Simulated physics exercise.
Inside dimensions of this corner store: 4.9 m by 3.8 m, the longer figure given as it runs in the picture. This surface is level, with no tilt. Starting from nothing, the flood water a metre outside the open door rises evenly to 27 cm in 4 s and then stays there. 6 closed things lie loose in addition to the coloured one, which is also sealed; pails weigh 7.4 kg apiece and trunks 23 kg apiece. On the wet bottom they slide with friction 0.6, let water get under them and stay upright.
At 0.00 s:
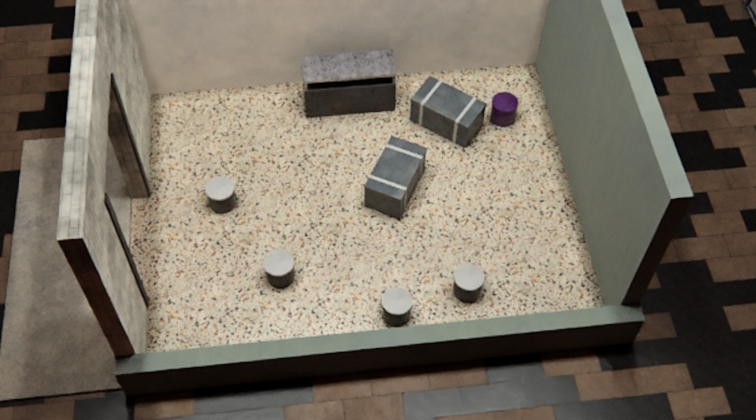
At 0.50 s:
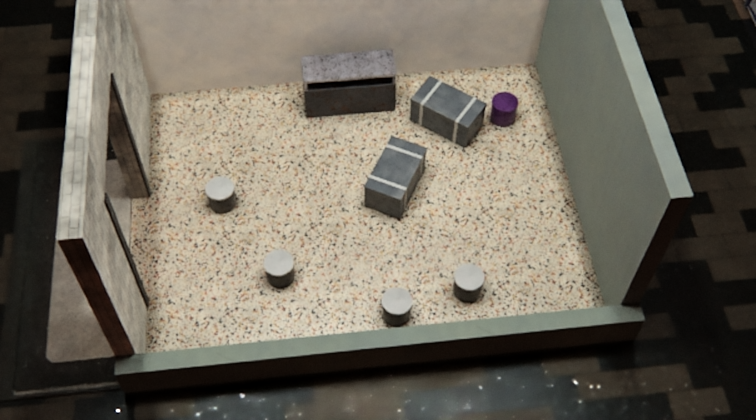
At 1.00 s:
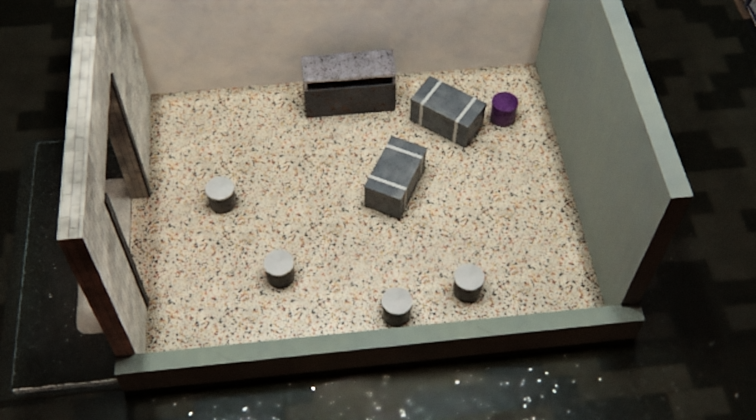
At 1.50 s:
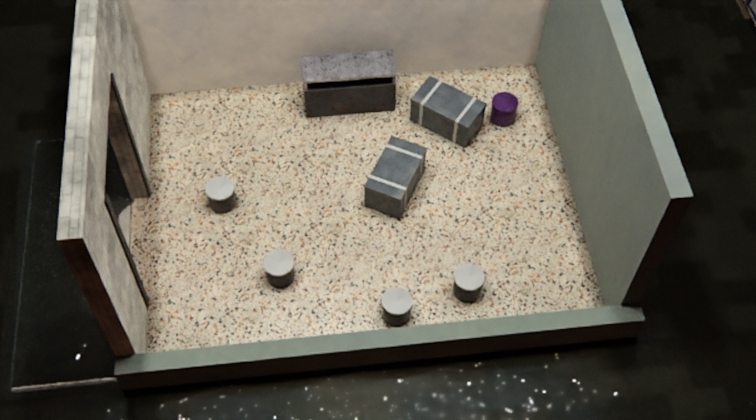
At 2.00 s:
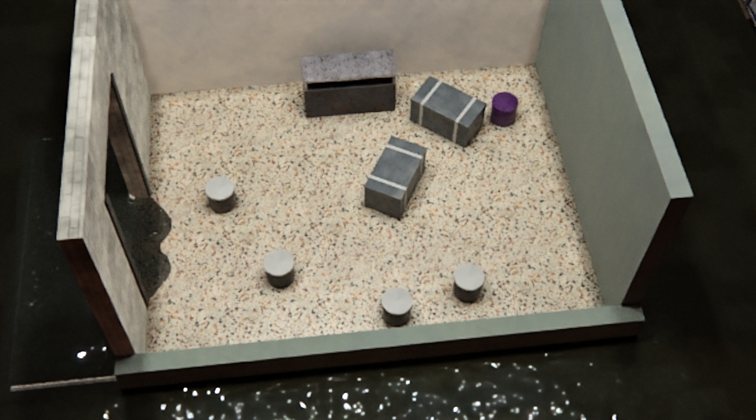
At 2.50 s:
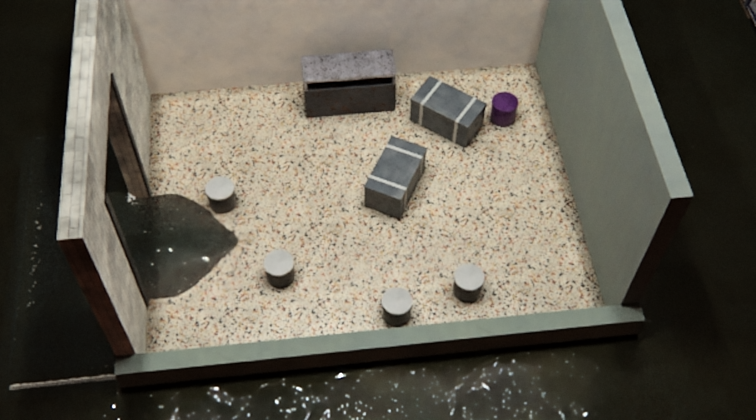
In a small walled store seen from above, dark water spread over the ground outside, then poured in through the left doorway and fanned across the speckled floor, while the blocks and purple pail stayed put.
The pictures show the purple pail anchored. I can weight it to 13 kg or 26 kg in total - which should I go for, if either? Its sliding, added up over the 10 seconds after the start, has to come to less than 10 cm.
Make it 26 kg.
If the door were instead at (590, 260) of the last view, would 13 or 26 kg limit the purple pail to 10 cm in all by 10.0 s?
Then the smaller load will do.
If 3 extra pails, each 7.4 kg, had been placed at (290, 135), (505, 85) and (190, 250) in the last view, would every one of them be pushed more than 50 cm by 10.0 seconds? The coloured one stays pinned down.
Result, in turn - falls shy; falls shy; exceeds it.
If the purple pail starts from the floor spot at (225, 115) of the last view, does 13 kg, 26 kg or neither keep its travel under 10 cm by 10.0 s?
Both loads work.
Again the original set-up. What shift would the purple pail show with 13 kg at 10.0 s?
Roughly 30 cm.
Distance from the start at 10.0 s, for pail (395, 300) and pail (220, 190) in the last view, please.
In turn: 200 cm, 300 cm.
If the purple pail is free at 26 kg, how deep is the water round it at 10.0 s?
14 cm, roughly.
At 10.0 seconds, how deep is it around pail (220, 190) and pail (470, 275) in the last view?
Depth approx. 15 cm / 18 cm.
After 3.5 s the purple pail would be 0 cm from its start with 13 kg and 0 cm from its start with 26 kg; 0 cm of water round it then.
After 4.5 s the purple pail would be 0 cm from its start with 13 kg and 0 cm from its start with 26 kg; 0 cm of water round it then.
After 7.0 s the purple pail would be 1 cm from its start with 13 kg and 0 cm from its start with 26 kg; 1 cm of water round it then.
After 10.0 s the purple pail would be 25 cm from its start with 13 kg and 2 cm from its start with 26 kg; 14 cm of water round it then.
